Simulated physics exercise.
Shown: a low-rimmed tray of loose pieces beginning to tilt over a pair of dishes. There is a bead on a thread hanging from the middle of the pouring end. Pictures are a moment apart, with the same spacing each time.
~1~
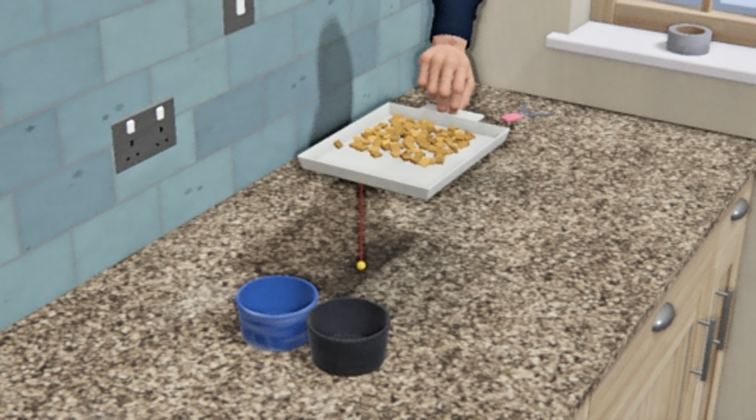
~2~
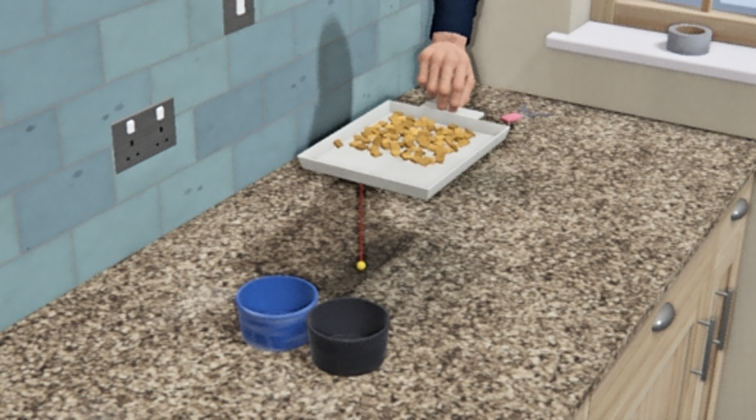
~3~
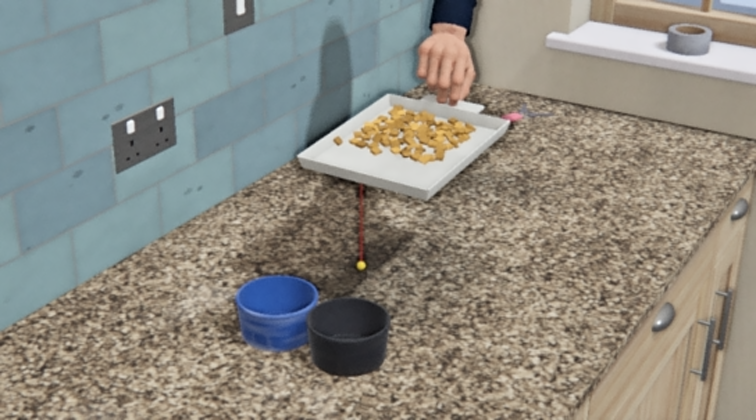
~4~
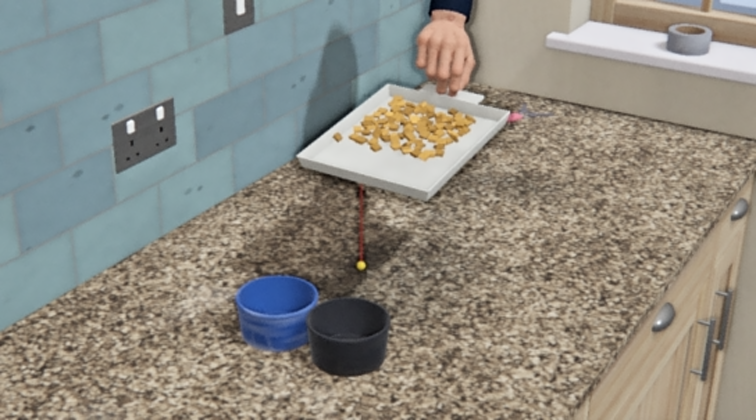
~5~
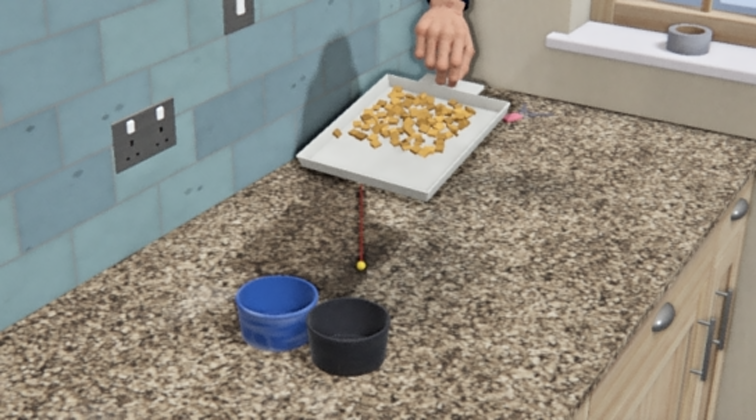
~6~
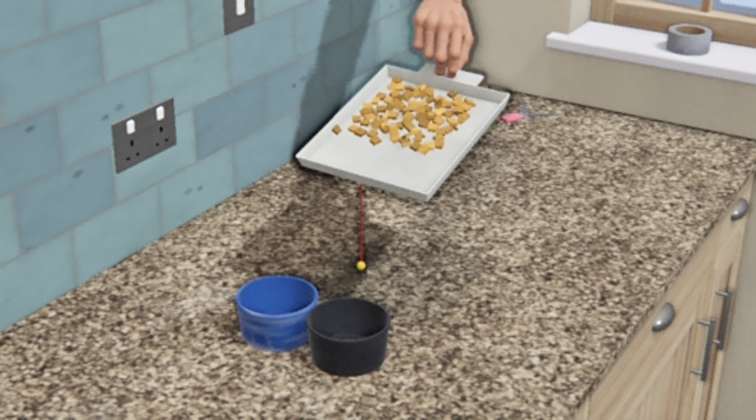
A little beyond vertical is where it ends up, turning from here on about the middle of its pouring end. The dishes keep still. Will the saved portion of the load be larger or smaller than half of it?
It is smaller than half.
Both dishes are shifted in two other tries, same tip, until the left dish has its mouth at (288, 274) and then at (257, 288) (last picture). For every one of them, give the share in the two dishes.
You'd end up with around 60 per cent and then around 20 per cent.
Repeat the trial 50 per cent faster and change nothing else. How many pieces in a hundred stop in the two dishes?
Estimate: Some 20 %.
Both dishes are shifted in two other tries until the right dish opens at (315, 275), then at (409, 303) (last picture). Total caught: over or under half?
The first time it's lower than half, the second time higher than half.
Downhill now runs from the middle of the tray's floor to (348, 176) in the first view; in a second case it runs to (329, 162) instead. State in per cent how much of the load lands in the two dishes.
So it's 10 percent with the first slope and 0 percent with the other.
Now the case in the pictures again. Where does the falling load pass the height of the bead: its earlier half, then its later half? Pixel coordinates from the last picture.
Points: About (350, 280), then about (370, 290).
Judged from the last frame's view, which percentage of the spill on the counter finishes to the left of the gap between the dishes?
Roughly 10 in a hundred.
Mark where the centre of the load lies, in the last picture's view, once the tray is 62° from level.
Roughly (376, 173).
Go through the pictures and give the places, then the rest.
In the first frame, corners of the pouring end (303, 155) and (427, 187), level; middle of the load (408, 137), cereal squares; left dish (254, 328); right dish (326, 353); bead on its thread (361, 266).
In the second frame, corners of the pouring end (303, 155) and (427, 187), level; middle of the load (408, 135).
In the third frame, corners of the pouring end (303, 155) and (427, 188), tipped barely, lowest at the right corner; middle of the load (408, 131).
In the fourth frame, corners of the pouring end (302, 155) and (426, 189), tipped a little, lowest at the right corner; middle of the load (408, 125).
In the fifth frame, corners of the pouring end (302, 155) and (426, 190), tipped a little, lowest at the right corner; middle of the load (407, 118).
In the sixth frame, corners of the pouring end (301, 155) and (426, 191), tipped clearly, lowest at the right corner; middle of the load (407, 112); left dish (254, 328); right dish (326, 353).
Just after the last frame, tray tipped steeply; the larger part on the tray; just a few in the right dish; just a few outside both; about a tenth in the air.
A moment on, tray tipped past a quarter turn; roughly two thirds on the tray; about a tenth in the right dish; just a few in the left dish; roughly a quarter outside both; about a tenth in the air.
Further on, tray tipped past a quarter turn; roughly a quarter in the right dish; about a tenth in the left dish; roughly two thirds outside both.
When it is over, tray tipped past a quarter turn; roughly a quarter in the right dish; about a tenth in the left dish; roughly two thirds outside both.
